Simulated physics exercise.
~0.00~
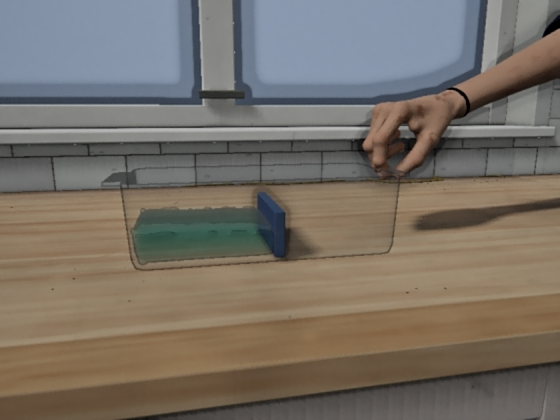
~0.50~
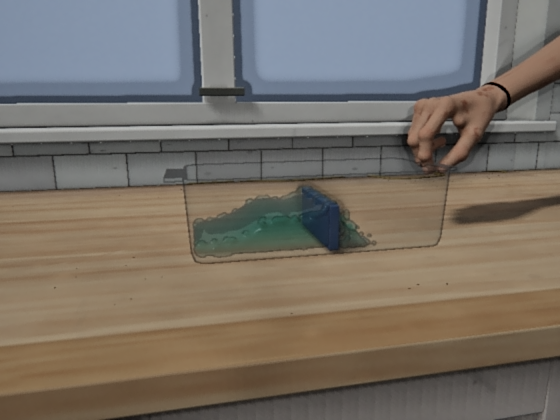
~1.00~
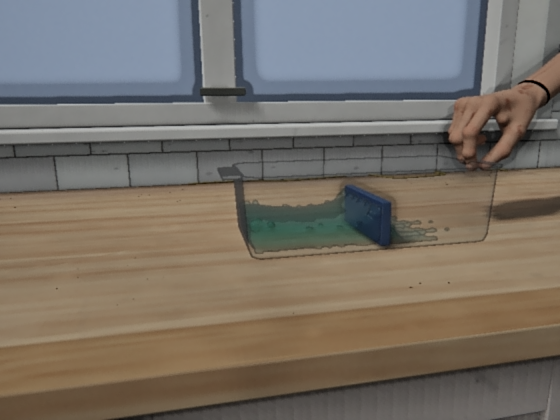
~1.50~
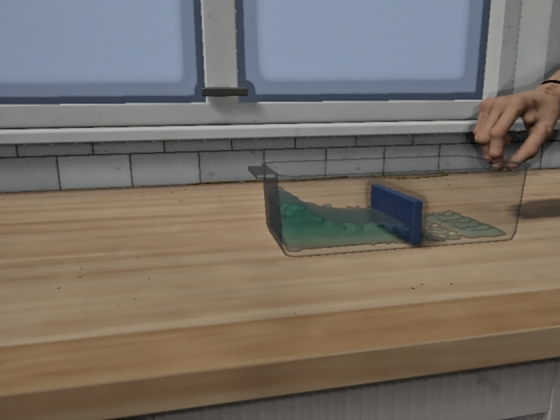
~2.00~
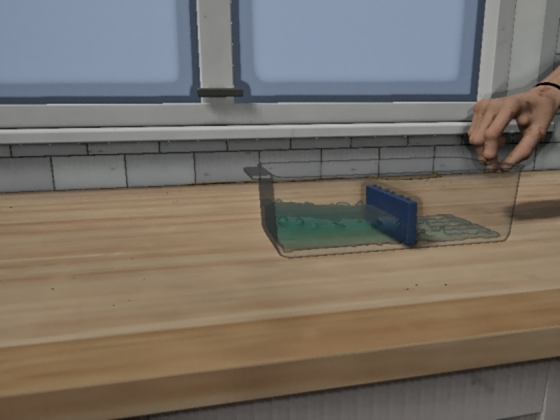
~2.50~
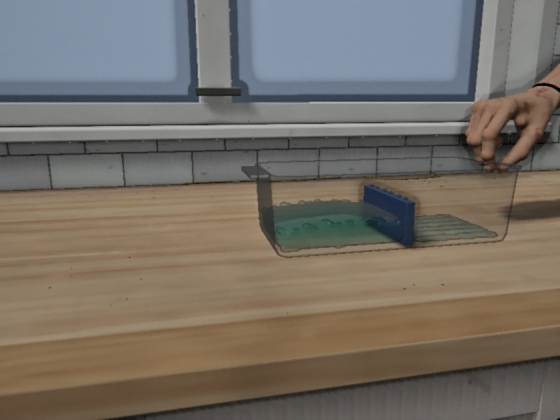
A hand pulls a clear tub right, and some green water crosses its blue divider.
